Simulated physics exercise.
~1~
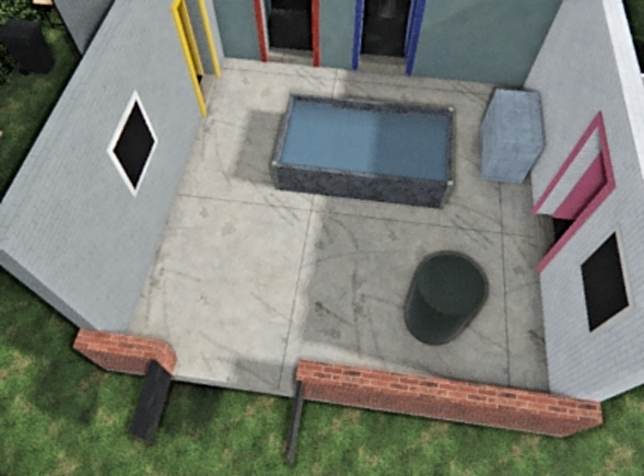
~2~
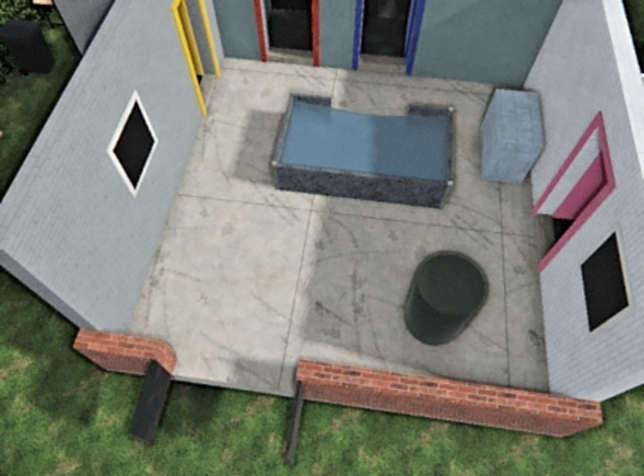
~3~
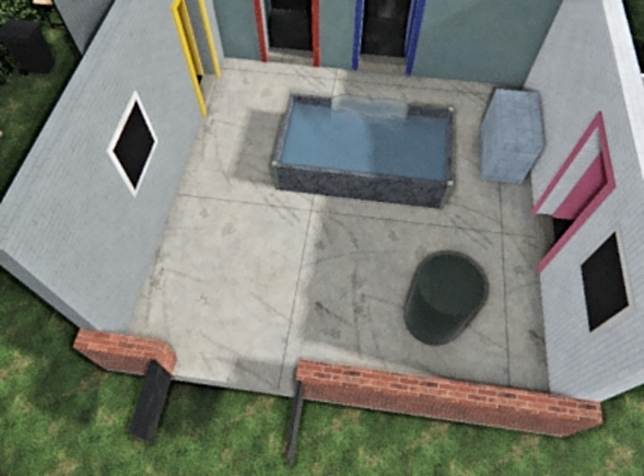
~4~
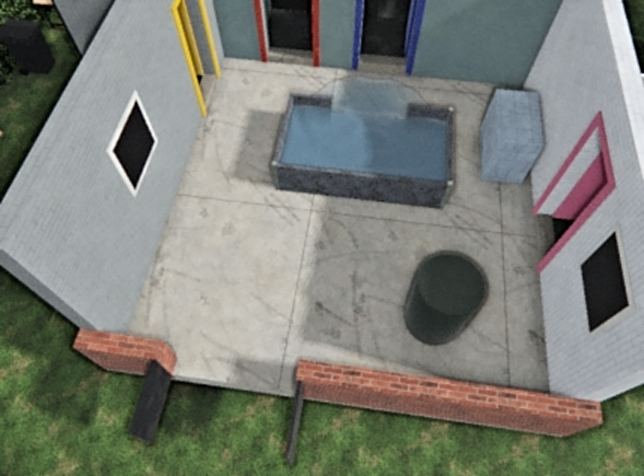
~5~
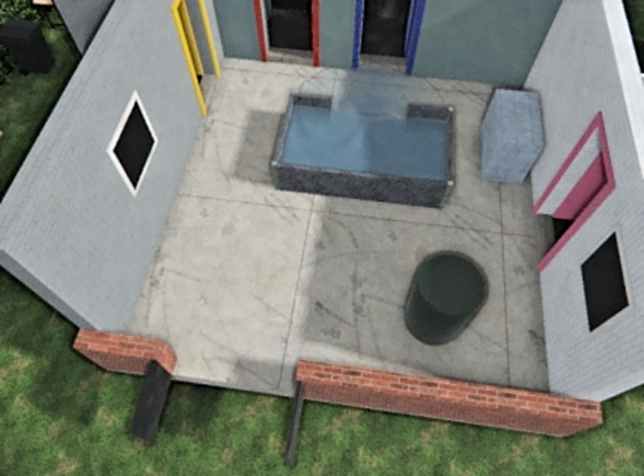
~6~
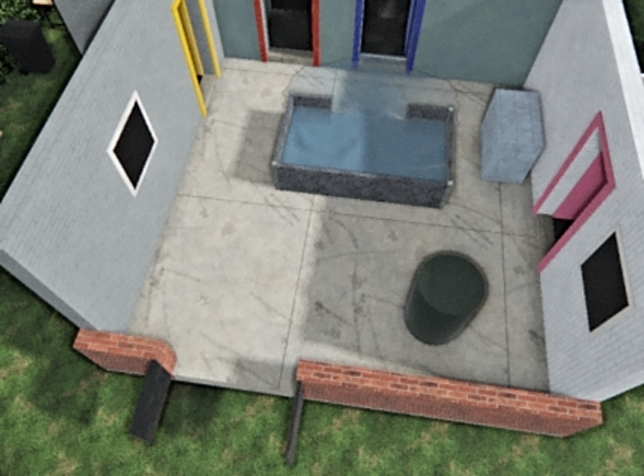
Water pouring through a gap opening in the far side of a rectangular tank, then spreading behind it in a walled yard.
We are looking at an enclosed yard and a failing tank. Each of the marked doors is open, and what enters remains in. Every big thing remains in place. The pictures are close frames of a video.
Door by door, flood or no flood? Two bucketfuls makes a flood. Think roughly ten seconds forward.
Outcome: Blue door: Exceeds two buckets; pink door: Within two buckets; red door: Within two buckets; yellow door: Exceeds two buckets.
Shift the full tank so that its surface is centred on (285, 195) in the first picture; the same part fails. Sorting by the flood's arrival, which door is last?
The pink one, I reckon.
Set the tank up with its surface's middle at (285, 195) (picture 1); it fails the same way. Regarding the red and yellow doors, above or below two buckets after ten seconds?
I'd say the red one runs past the limit and the yellow one runs past the limit.
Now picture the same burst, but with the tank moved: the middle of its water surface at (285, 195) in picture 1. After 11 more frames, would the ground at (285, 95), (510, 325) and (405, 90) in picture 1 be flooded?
Going through them in that order: Waterlogged, still bare and waterlogged.
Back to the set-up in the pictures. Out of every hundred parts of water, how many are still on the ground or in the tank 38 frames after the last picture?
Estimate: 88 per cent.
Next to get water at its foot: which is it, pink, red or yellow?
I'd say it's the door marked red.
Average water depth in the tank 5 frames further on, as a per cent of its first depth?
Near 64 in a hundred.
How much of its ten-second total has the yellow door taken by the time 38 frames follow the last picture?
I'd put it at about 90 per cent.
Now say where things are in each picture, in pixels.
The first frame shows still water in the tank at (365, 140).
In the second frame, water pours out on the tank's far side and has run to a hidden place.
In the third frame, water pours out on the tank's far side and has run to a hidden place.
In the fourth frame, the front is at (393, 83), out from the gap on the tank's far side.
In the fifth frame, water pours out on the tank's far side and has run to (412, 76).
In the sixth frame, the front is at (441, 79), out from the gap on the tank's far side.
A moment on, water covers 15 % of the floor; the blue door over two buckets in, the pink door not reached, the red door wet at the sill, nothing in, the yellow door not reached.
Next, water covers 25 % of the floor; the blue door far over two buckets in, the pink door not reached, the red door wet at the sill, nothing in, the yellow door under two buckets in.
Then, water covers 40 % of the floor; the blue door far over two buckets in, the pink door wet at the sill, nothing in, the red door under two buckets in, the yellow door over two buckets in.
Later, water covers 75 % of the floor; the blue door far over two buckets in, the pink door wet at the sill, nothing in, the red door under two buckets in, the yellow door over two buckets in.
In the end, water covers 90 % of the floor; the blue door far over two buckets in, the pink door wet at the sill, nothing in, the red door under two buckets in, the yellow door over two buckets in.
